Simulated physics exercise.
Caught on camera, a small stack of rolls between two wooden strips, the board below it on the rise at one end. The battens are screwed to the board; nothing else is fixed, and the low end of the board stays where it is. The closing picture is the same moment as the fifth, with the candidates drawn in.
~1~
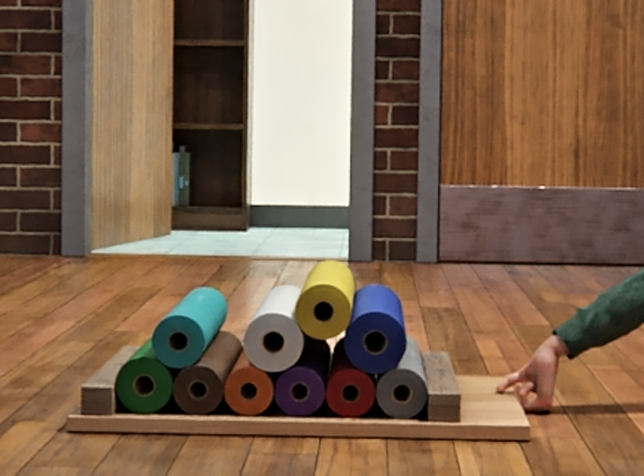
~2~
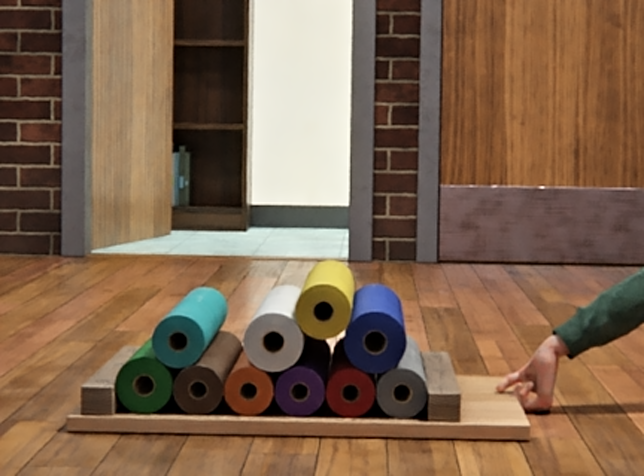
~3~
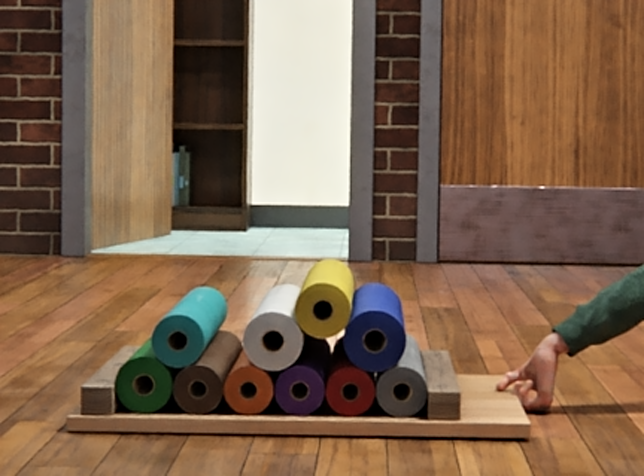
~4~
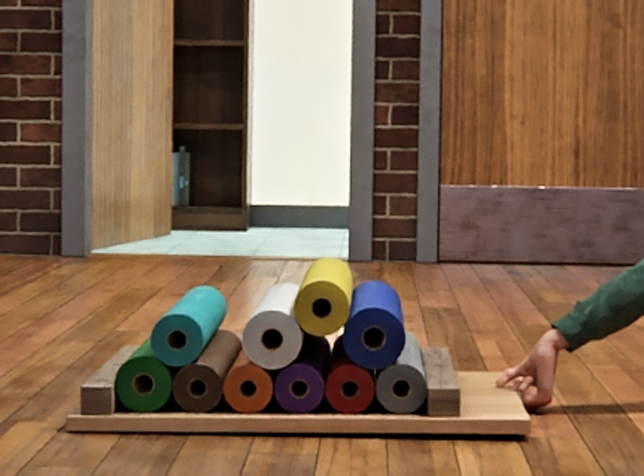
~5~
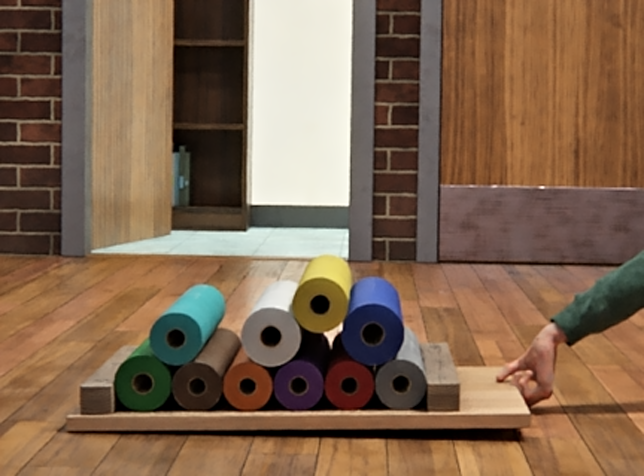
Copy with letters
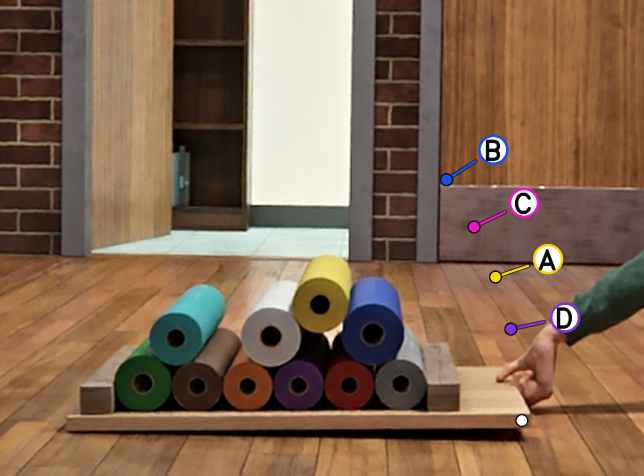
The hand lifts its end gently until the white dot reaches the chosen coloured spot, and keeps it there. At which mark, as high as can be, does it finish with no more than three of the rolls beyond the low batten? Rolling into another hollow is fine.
Raise it to A.
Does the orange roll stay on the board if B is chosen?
Yes.
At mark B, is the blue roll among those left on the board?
The blue roll: No.
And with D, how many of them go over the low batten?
It comes to none.
On the marked copy, A at (496, 277); B at (446, 180); C at (474, 227); D at (511, 329); the white dot at (522, 421).
Taking A. A third of the way, board at 19°.
Two thirds of the way, board at 20°.
When it is over, board at 20°, two over the low batten (white, turquoise).
As for the rest, B four over the low batten (blue, white, turquoise, yellow); C four over the low batten (blue, white, turquoise, yellow); D none over the low batten.
